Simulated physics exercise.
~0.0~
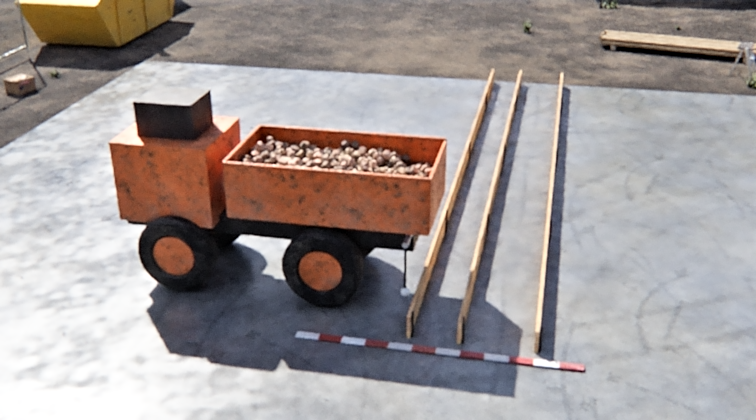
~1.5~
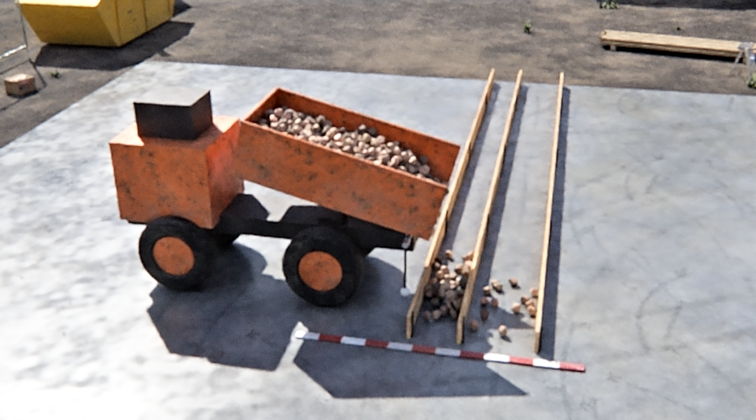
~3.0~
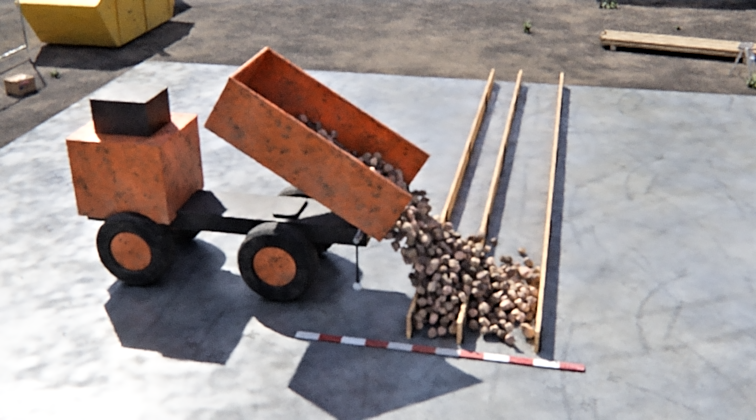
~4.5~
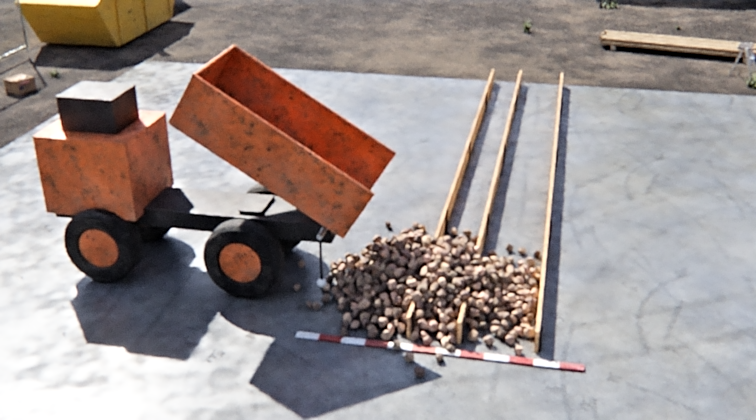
An orange tipping trailer with black wheels, heaped with brownish stones, stands at the left of a grey concrete yard, seen from the side and slightly above. Three long wooden boards lie to its right, forming two bays, with a red-and-white staff in front and a yellow skip behind. The bed tilts down towards the right, and the first stones spill among the boards. It tips more steeply and the machine draws away to the left as stones pour out. Finally the raised bed is empty, and the pile lies partly short of the boards, with more in the near bay than the far one.
